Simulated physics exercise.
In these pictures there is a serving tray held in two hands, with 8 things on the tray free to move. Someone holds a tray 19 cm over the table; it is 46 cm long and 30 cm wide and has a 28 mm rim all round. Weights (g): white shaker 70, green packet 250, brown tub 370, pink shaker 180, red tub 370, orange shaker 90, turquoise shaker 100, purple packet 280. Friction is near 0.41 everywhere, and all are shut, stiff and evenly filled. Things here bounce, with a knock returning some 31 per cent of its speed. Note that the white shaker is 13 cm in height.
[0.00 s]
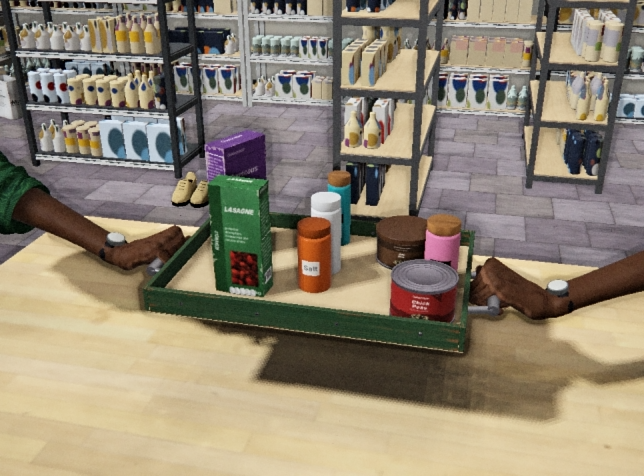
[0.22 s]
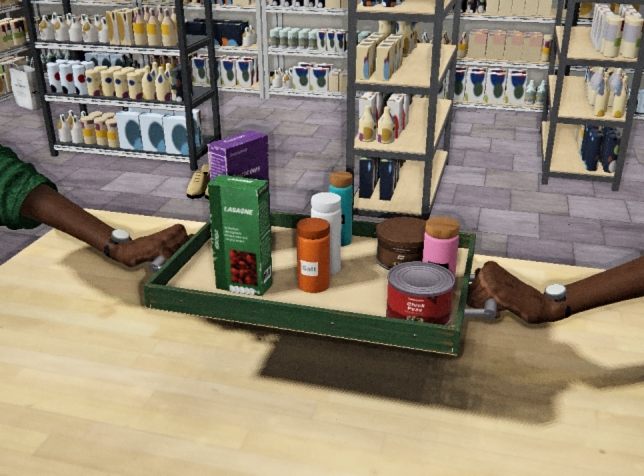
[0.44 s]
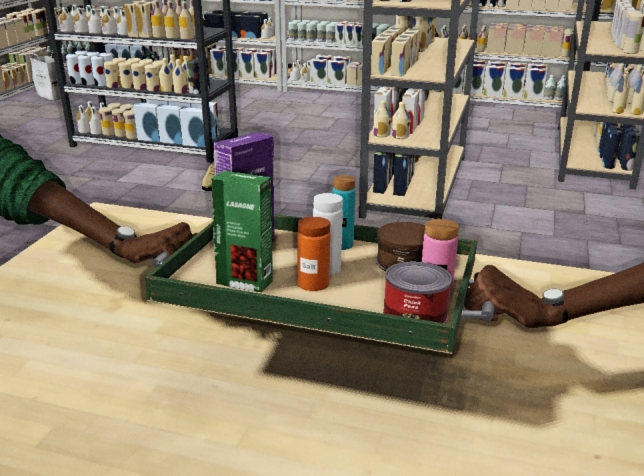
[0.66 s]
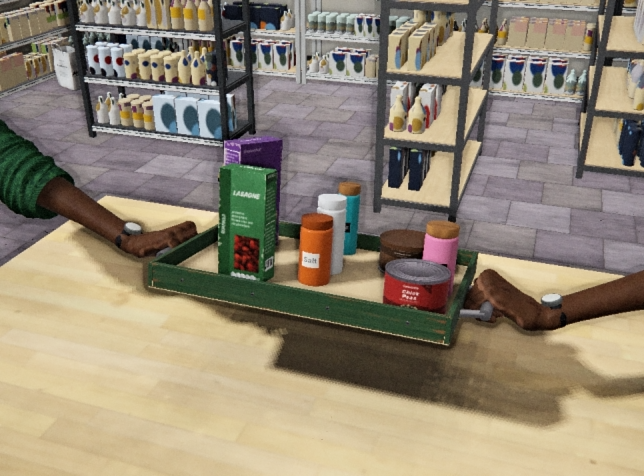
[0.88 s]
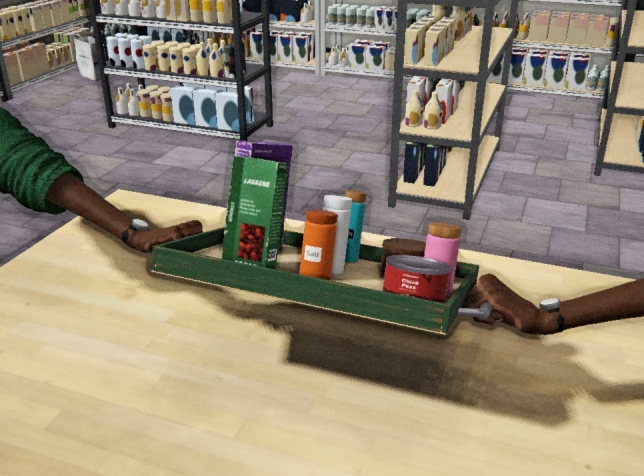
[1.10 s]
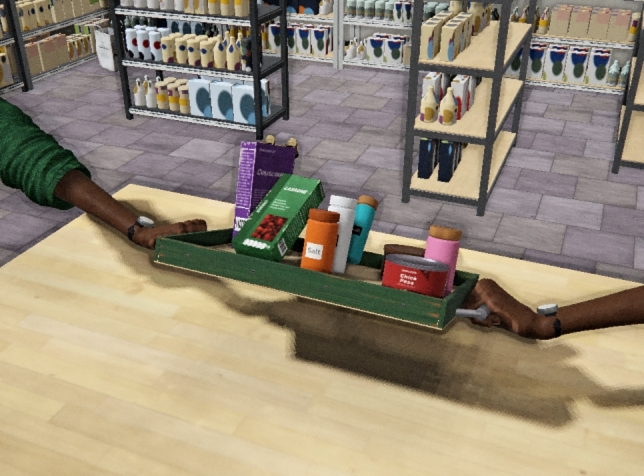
A green tray crowded with boxes, shakers and tubs was held level over a table by two hands, then they tilted its far edge down, and the green packet leaned over toward the purple one.
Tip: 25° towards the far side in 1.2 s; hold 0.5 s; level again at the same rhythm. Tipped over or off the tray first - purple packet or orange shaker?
First.
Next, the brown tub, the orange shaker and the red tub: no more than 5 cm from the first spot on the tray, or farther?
Well, the brown tub remains where it was; the orange shaker winds up somewhere else; and the red tub winds up somewhere else.
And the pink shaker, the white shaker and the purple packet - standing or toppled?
Outcome noted - the pink shaker survives without falling, the white shaker ends up fallen, the purple packet ends up fallen.
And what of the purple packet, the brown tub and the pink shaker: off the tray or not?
Purple packet: Goes out of bounds; brown tub: Stays in bounds; pink shaker: Stays in bounds.
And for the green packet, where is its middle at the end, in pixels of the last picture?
It settles somewhere near (301, 238).
After 1.30 s, tray tilted 25°, far edge down; turquoise shaker now off the tray; purple packet 27° off its base near (256, 197); green packet on its side.
After 1.50 s, tray tilted 25°, far edge down; purple packet now off the tray; orange shaker moved 5 cm near (330, 242); green packet on its side.
After 1.70 s, tray tilted 25°, far edge down; orange shaker moved 8 cm near (337, 240); green packet on its side; white shaker 68° off its base.
After 2.60 s, tray tilted 6°, far edge down; orange shaker moved 8 cm near (334, 235); green packet on its side; white shaker 67° off its base.
In the end (4.5 s), off the tray, turquoise shaker and purple packet; toppled on the tray, white shaker and green packet; not toppled but over 5 cm from the start, pink shaker, red tub and orange shaker; brown tub under 5 cm from the start. At the end, from the last picture's camera, purple packet near (194, 251), orange shaker near (333, 235). Purple packet went at 1.34 s; orange shaker was never lost.
